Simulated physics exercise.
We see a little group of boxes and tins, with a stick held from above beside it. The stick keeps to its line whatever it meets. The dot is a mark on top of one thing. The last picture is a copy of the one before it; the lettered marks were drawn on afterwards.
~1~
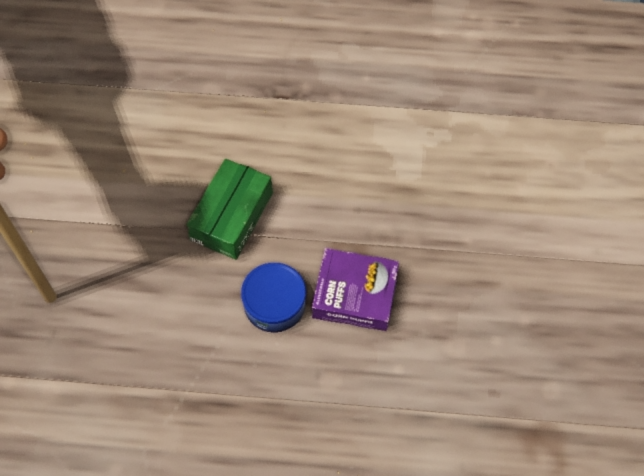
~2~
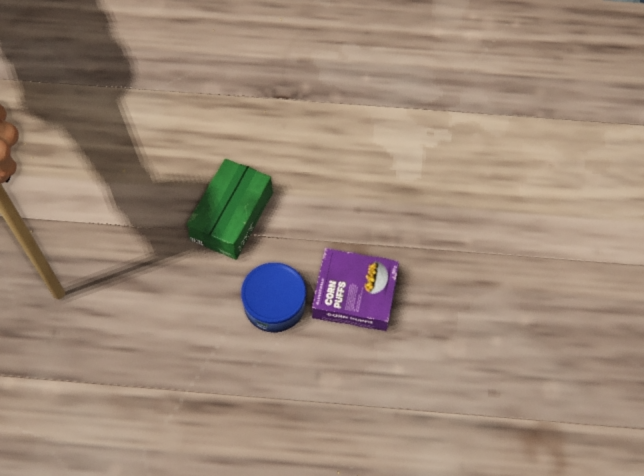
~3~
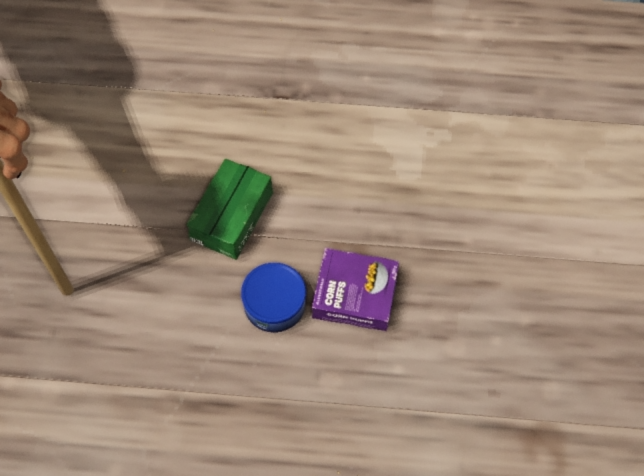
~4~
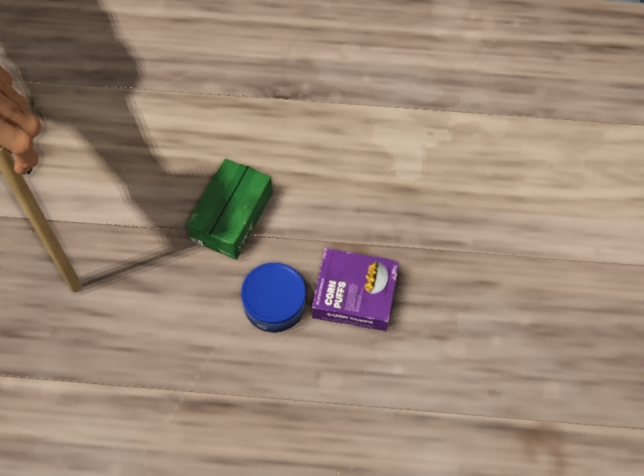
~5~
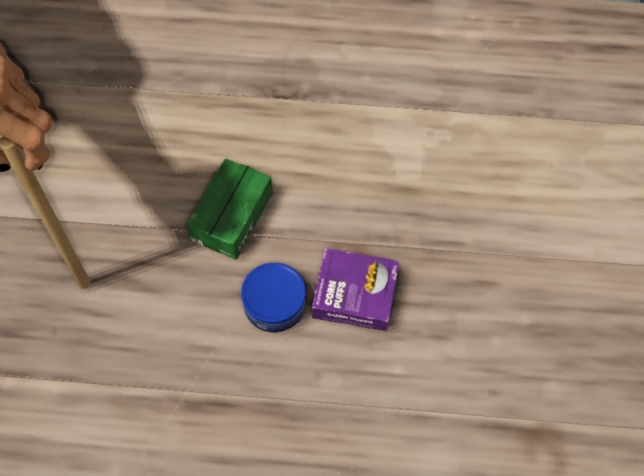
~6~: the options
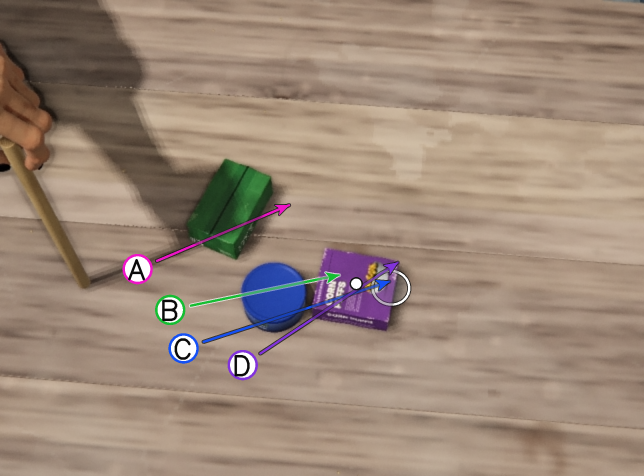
On a pale wooden surface, a hand holding a thin stick came in from the left and moved slowly a short way right, while a green box, a blue jar and a purple packet stayed still.
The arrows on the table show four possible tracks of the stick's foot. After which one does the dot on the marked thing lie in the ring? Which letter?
Push along B.
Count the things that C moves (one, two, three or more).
In all, two.
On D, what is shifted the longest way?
The purple packet.
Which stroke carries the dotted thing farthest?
Stroke D.
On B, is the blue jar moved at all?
Yes.
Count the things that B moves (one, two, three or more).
Two.
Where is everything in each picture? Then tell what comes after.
The first frame shows blue jar (275, 298); purple packet (356, 289); green box (231, 209).
The second frame shows green box (231, 209); blue jar (275, 298).
The third frame shows purple packet (356, 289); green box (231, 209).
The fourth frame shows blue jar (275, 298); purple packet (356, 289).
The fifth frame shows green box (231, 209); blue jar (275, 298); purple packet (356, 289).
On the marked copy, A from (157, 261) to (289, 205); B from (191, 306) to (339, 275); C from (204, 342) to (390, 281); D from (260, 354) to (398, 263); the ring at (391, 287); the white dot at (356, 284).
Following B. Soon after the start, foot of the stick (246, 295); purple packet (356, 289); blue jar (282, 299).
Later, foot of the stick (300, 284); purple packet (374, 294); blue jar (306, 312).
In the end, foot of the stick (339, 276); purple packet (385, 295); blue jar (306, 312); the dot on the purple packet is in the ring.
As for the rest, A leaves the dotted thing at (356, 289); C leaves the dotted thing at (436, 274); D leaves the dotted thing at (427, 232).
